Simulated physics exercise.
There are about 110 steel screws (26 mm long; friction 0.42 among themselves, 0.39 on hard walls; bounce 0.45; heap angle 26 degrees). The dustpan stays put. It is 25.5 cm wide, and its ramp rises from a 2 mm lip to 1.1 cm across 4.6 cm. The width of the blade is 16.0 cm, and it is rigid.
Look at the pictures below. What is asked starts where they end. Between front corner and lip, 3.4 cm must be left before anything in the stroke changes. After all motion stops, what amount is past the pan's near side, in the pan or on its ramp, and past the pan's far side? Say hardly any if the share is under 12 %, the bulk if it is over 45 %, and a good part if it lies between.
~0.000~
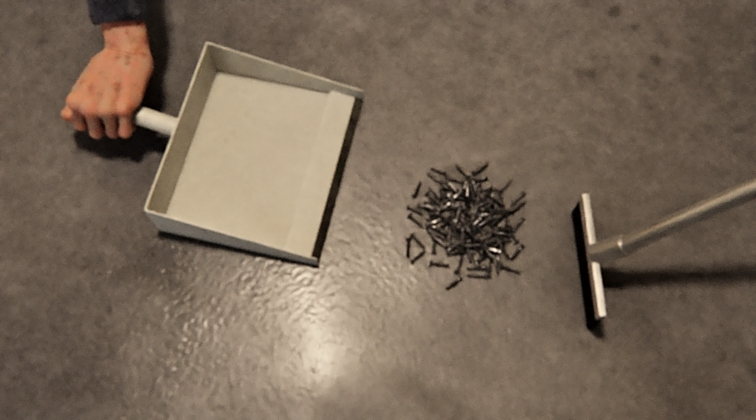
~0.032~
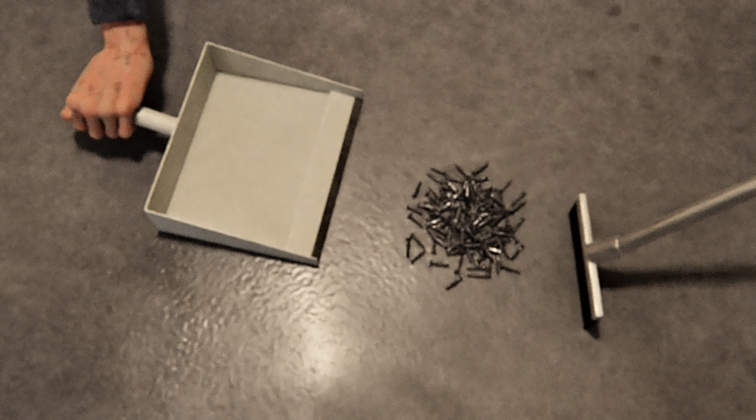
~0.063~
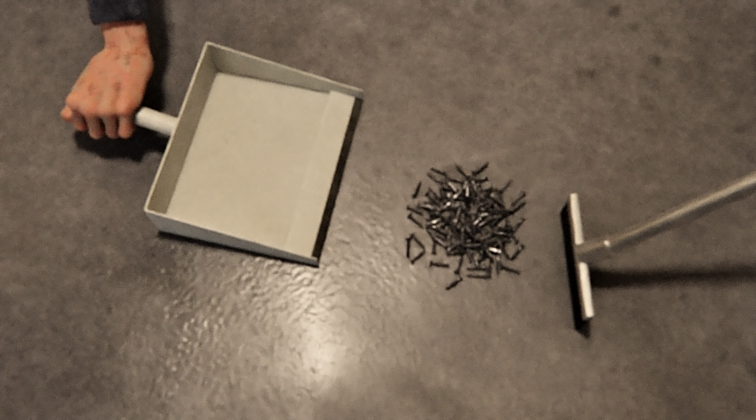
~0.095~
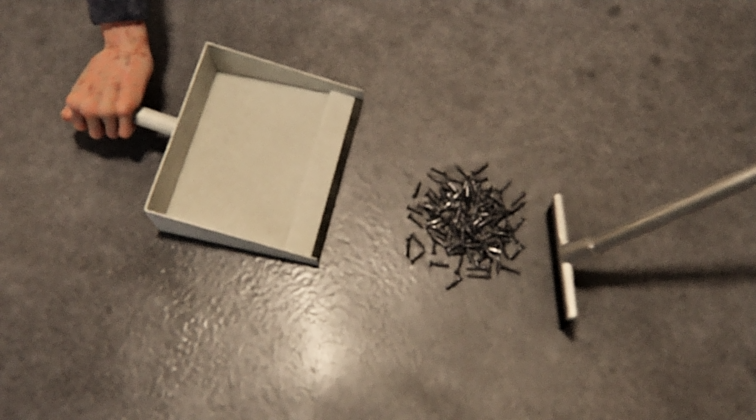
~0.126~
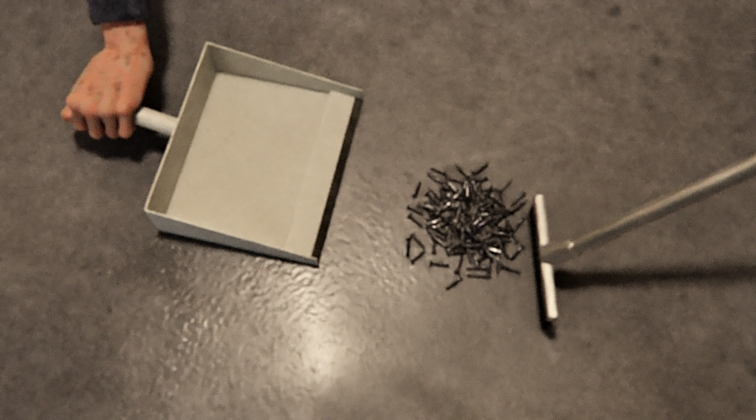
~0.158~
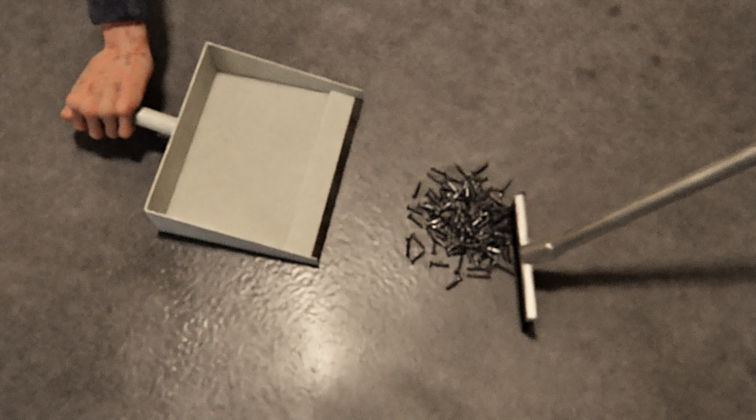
Near side: My money's on a medium-sized share; pan: My money's on a low share; far side: My money's on a low share.
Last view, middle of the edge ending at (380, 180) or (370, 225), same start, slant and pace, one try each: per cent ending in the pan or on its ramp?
Around 10 per cent, and around 10 per cent.
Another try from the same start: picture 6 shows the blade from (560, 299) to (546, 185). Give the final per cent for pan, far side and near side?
Pan 0; far 0; near 5.
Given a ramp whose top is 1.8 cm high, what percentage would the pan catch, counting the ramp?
That change would give about 10 per cent.
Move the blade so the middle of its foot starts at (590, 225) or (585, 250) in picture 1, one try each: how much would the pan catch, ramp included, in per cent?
15 and 10 per cent, roughly.
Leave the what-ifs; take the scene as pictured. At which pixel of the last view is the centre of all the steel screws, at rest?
When it all comes to rest, the middle is near (353, 217).
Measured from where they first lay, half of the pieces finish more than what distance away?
Near 16 cm.
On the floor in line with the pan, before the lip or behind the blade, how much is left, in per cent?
Roughly 80 percent.
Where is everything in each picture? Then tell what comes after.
Blade from (600, 316) to (584, 200), moved 0.0 cm, 0 of the pieces shifted so far; middle of the pieces at (467, 219); pan at (251, 160), in the first picture.
Blade from (597, 316) to (581, 200), moved 0.4 cm, 0 of the pieces shifted so far; middle of the pieces at (467, 219), in the second picture.
Blade from (587, 316) to (572, 200), moved 1.6 cm, 0 of the pieces shifted so far; middle of the pieces at (467, 219), in the third picture.
Blade from (571, 316) to (556, 201), moved 3.5 cm, 0 of the pieces shifted so far; middle of the pieces at (467, 219), in the fourth picture.
Blade from (551, 317) to (538, 201), moved 6.0 cm, 0 of the pieces shifted so far; middle of the pieces at (467, 219), in the fifth picture.
Blade from (531, 317) to (518, 201), moved 8.5 cm, 10 of the pieces shifted so far; middle of the pieces at (467, 219); pan at (251, 160). Its pace works out near 0.78 m/s, heading 14 degrees towards the viewer's side, in the sixth picture.
After 0.30 s, middle of the blade 15 cm from the lip; 0 % over the lip, far side 0 %, near side 5 %.
After 0.39 s, middle of the blade 8 cm from the lip; 0 % over the lip, far side 0 %, near side 10 %.
After 0.62 s, middle of the blade 5 cm from the lip; 5 % over the lip, far side 0 %, near side 15 %.
At rest (1.4 s), near side 15 %, pan 5 %, far side 0 %, in front of the lip or behind the blade 80 %.
